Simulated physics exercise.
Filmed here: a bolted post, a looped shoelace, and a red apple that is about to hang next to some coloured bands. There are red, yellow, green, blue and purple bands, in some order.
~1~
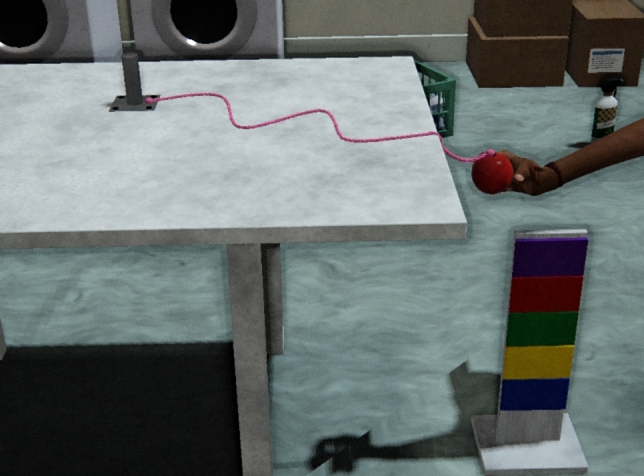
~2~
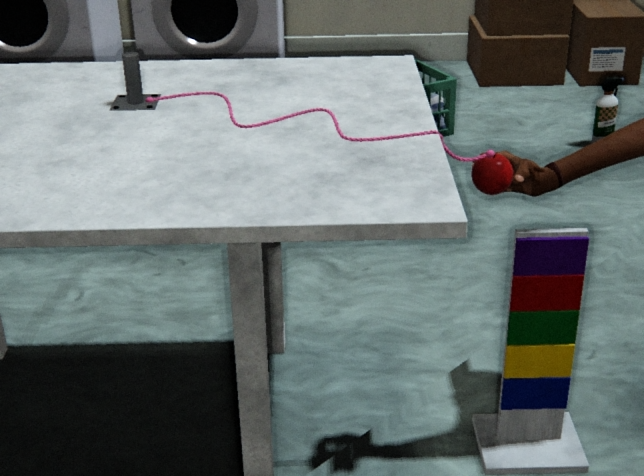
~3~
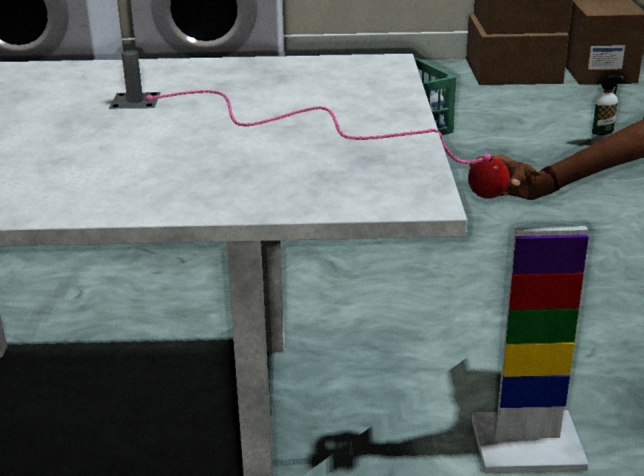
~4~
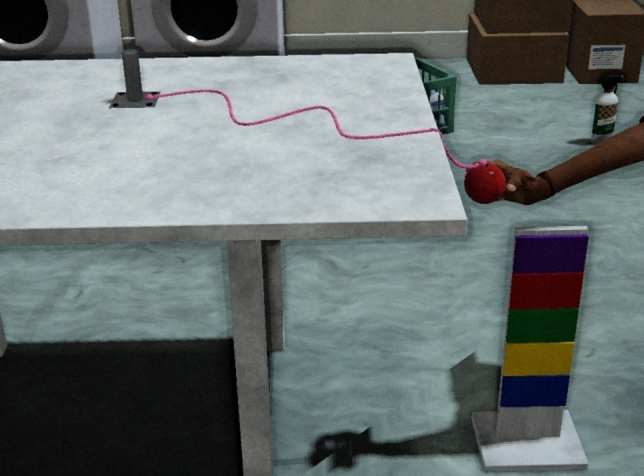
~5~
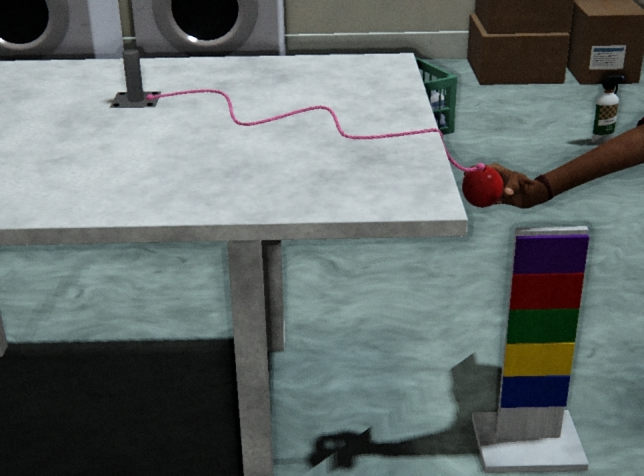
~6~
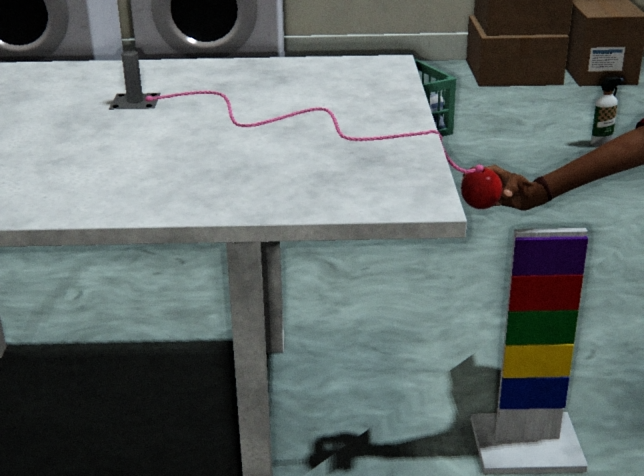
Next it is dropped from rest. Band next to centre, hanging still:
Green.
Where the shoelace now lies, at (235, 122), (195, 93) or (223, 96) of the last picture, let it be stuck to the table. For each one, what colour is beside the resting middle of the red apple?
Try one: Red. Try two: Green. Try three: Green.
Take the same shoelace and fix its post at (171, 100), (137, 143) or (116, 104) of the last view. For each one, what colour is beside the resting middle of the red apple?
The first case gives yellow, the second yellow and the third green.
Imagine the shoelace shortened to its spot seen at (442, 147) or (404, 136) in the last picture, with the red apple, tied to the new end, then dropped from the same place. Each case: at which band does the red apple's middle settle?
In order of the tries: Red; then purple.
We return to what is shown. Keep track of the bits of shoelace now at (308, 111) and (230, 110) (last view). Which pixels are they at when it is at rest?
First one: (388, 119); second one: (266, 110).
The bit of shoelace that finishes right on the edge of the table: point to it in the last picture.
You'd find it at roughly (334, 119).
Soon after, apple near (390, 321); level with green.
After that, apple near (450, 326); level with green.
In the end, apple near (428, 325); level with green. Its middle rests at the green band.
